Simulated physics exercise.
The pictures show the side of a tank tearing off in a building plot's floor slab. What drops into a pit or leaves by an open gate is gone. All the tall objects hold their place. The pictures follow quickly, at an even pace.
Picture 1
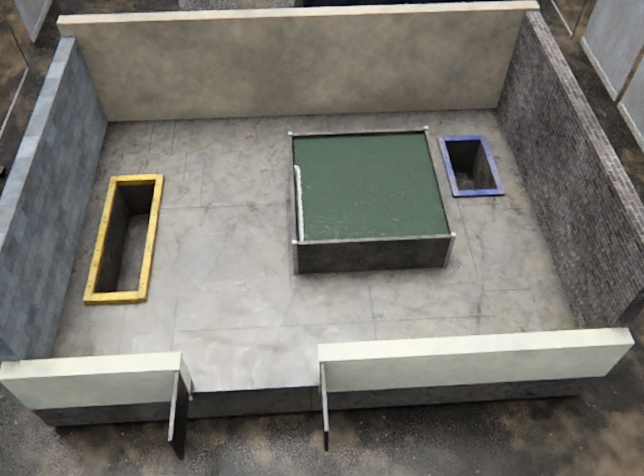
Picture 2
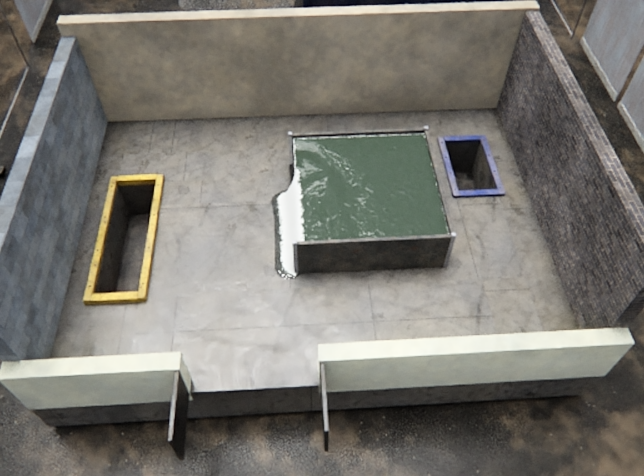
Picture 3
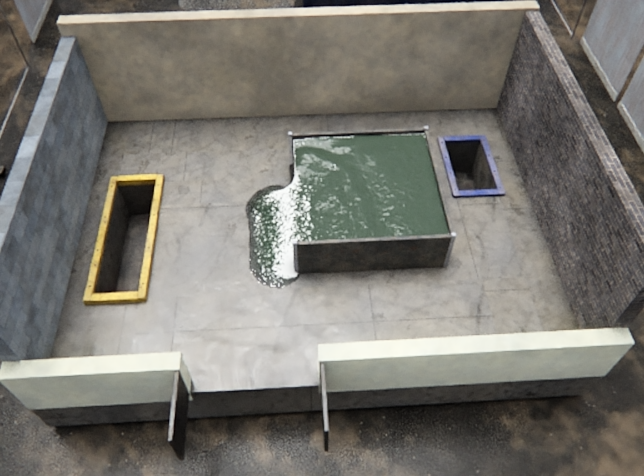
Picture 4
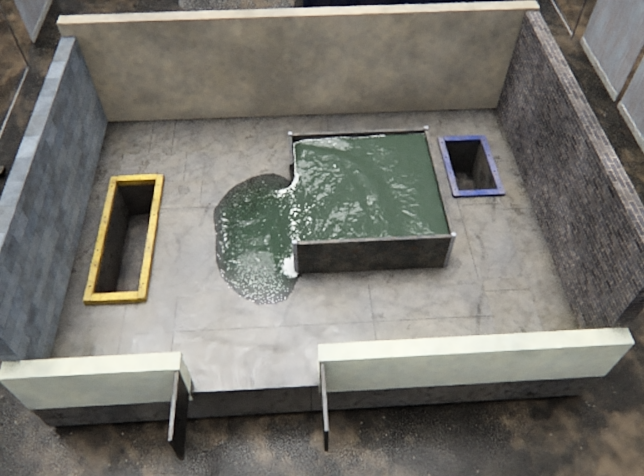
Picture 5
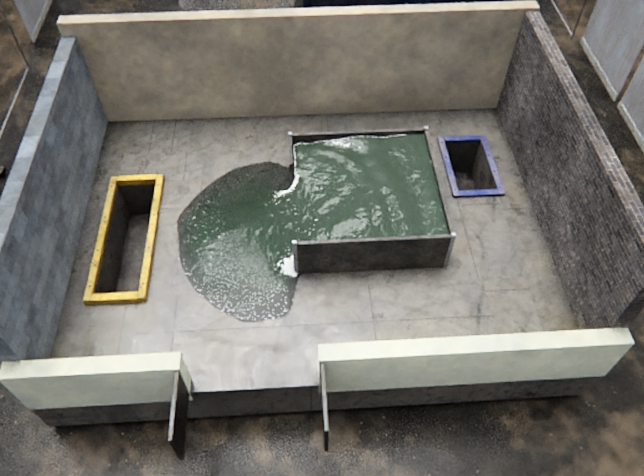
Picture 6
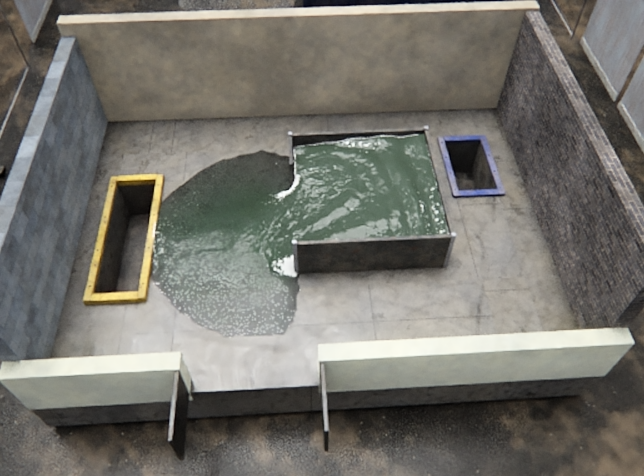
Dark green water bursts from the left side of a square tank standing right of centre on a grey walled floor, seen from high above by a still camera. A yellow-rimmed pit lies at left, a smaller blue-rimmed one at right, and a gap opens in the pale near wall. White froth spills first, then the sheet fans out leftward across the slab, reaching close to the yellow rim.
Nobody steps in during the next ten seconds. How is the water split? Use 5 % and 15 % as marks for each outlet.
In the end: The gate takes between 5 and 15 %; the blue pit takes under 5 %; the yellow pit takes over 15 %.
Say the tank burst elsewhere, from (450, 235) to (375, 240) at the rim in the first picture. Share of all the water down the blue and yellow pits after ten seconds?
Per cent: Blue 14, yellow 0.
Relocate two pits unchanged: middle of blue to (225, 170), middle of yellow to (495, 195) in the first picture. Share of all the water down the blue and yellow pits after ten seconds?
Roughly, in per cent: Blue 10, yellow 2.
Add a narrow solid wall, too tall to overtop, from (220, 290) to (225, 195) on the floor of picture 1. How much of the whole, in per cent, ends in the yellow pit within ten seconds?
In per cent: Yellow 4.
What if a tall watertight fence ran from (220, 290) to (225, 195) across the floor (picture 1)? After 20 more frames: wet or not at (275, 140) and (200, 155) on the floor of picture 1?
One after the other: Covered, covered.
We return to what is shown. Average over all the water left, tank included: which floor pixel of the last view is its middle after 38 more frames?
I would point to (243, 229).
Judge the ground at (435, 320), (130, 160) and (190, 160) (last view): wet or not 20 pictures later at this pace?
In turn: Not flooded, covered, flooded.
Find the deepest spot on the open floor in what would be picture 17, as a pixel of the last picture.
I would point to (45, 384).
A moment on, water covers 30 % of the floor; the gate 0 %, the blue pit 0 %, the yellow pit 6 %.
Next, water covers 35 % of the floor; the gate 1 %, the blue pit 0 %, the yellow pit 16 %.
Then, water covers 40 % of the floor; the gate 2 %, the blue pit 0 %, the yellow pit 27 %.
Later, water covers 55 % of the floor; the gate 4 %, the blue pit 0 %, the yellow pit 32 %.
In the end, water covers 85 % of the floor; the gate 10 %, the blue pit 1 %, the yellow pit 33 %.
